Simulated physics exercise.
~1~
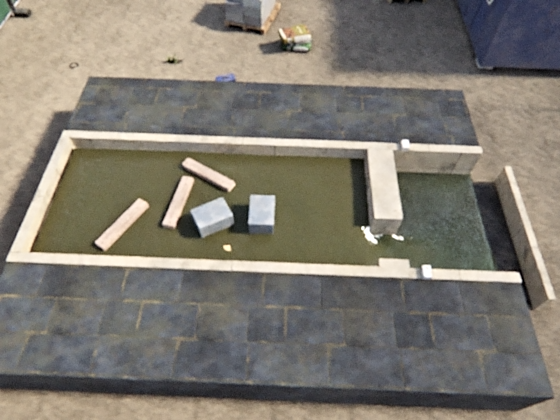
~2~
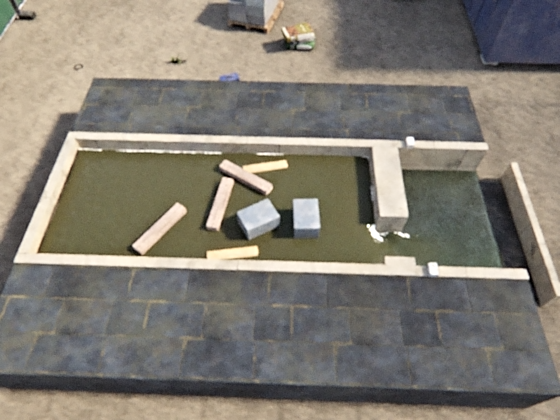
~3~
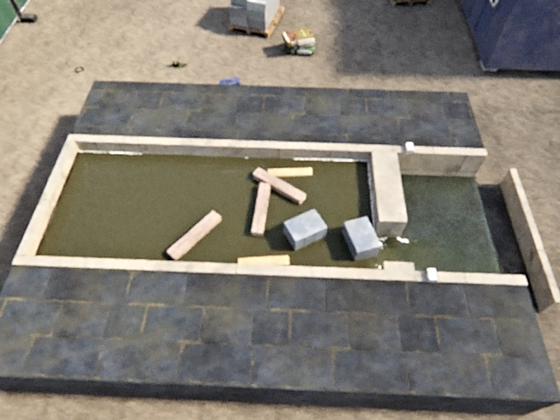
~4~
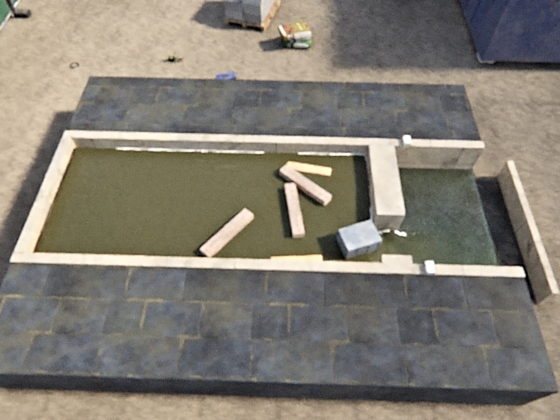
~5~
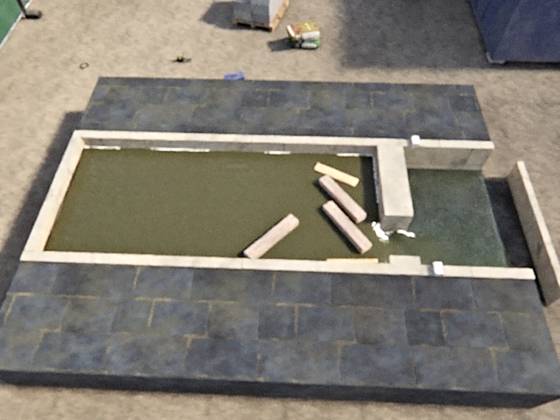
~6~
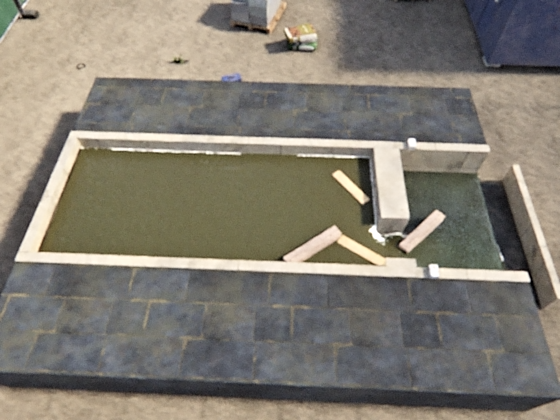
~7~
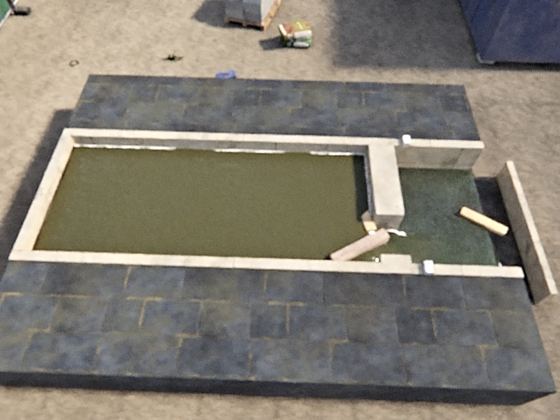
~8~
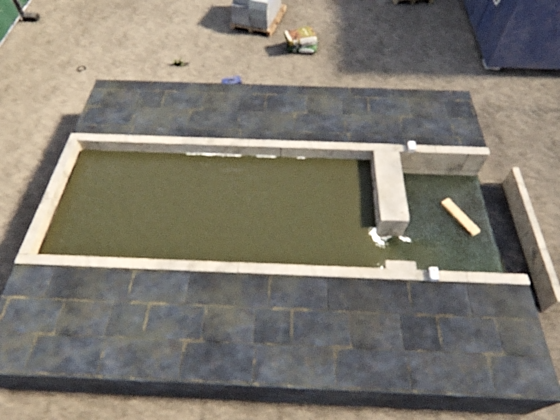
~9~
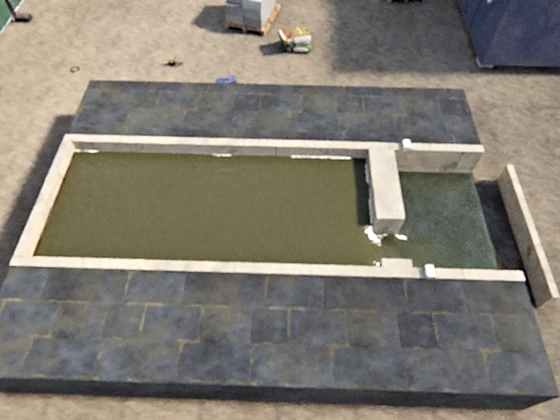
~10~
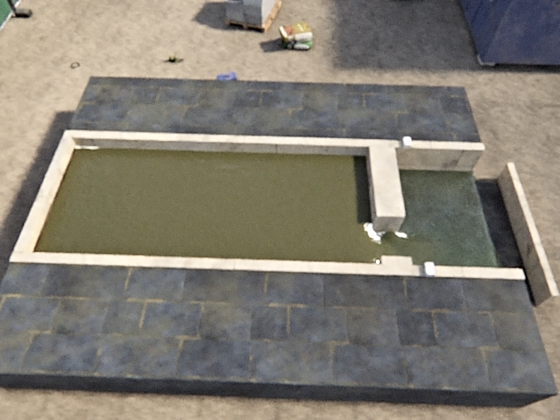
In a walled channel of murky green water set between dark paving slabs, grey blocks and pinkish and yellow bars drifted right, bunched near the short inner wall, then slipped through the gap beside it and disappeared, leaving the water empty.
